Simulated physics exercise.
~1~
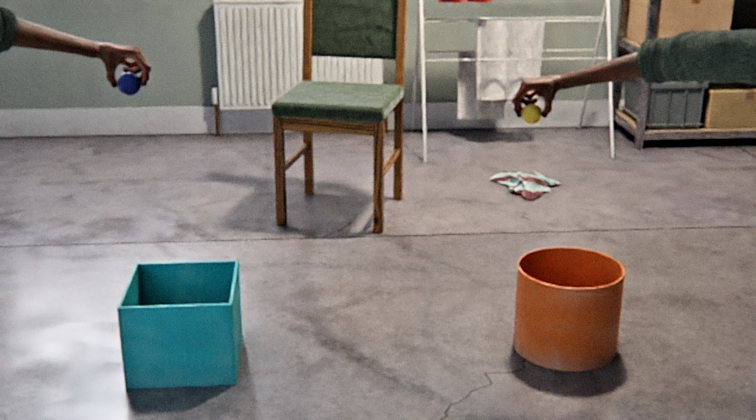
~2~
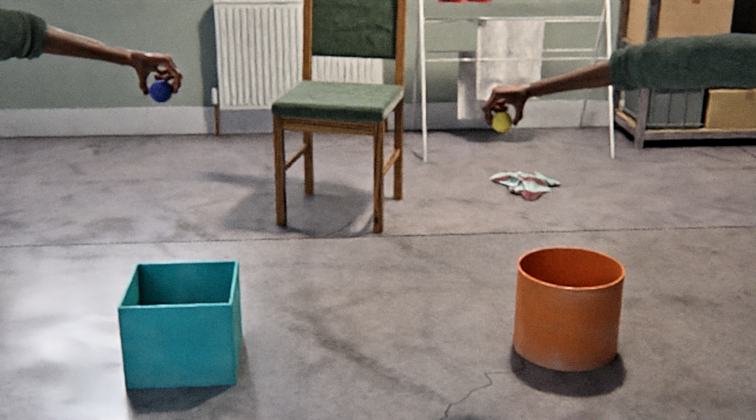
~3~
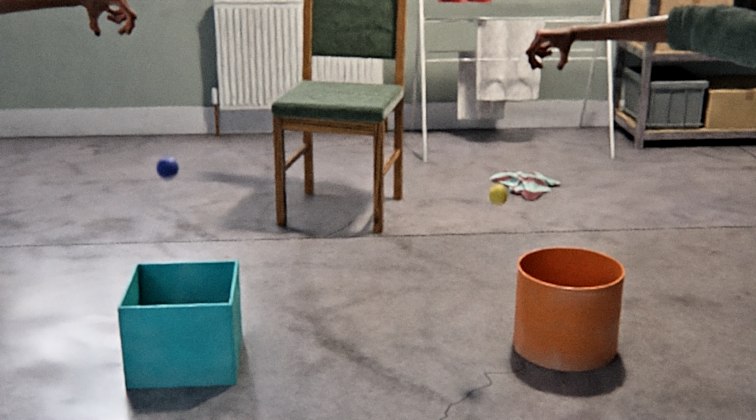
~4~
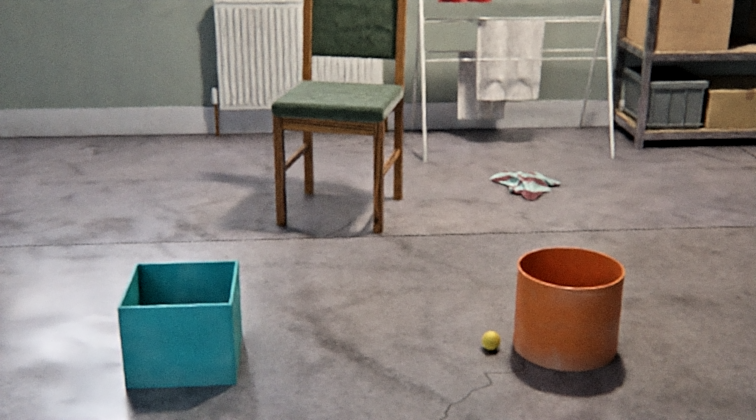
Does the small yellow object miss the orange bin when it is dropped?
Yes, it misses and ends up on the floor just to the left of the orange bin, while the blue ball drops into the teal box.
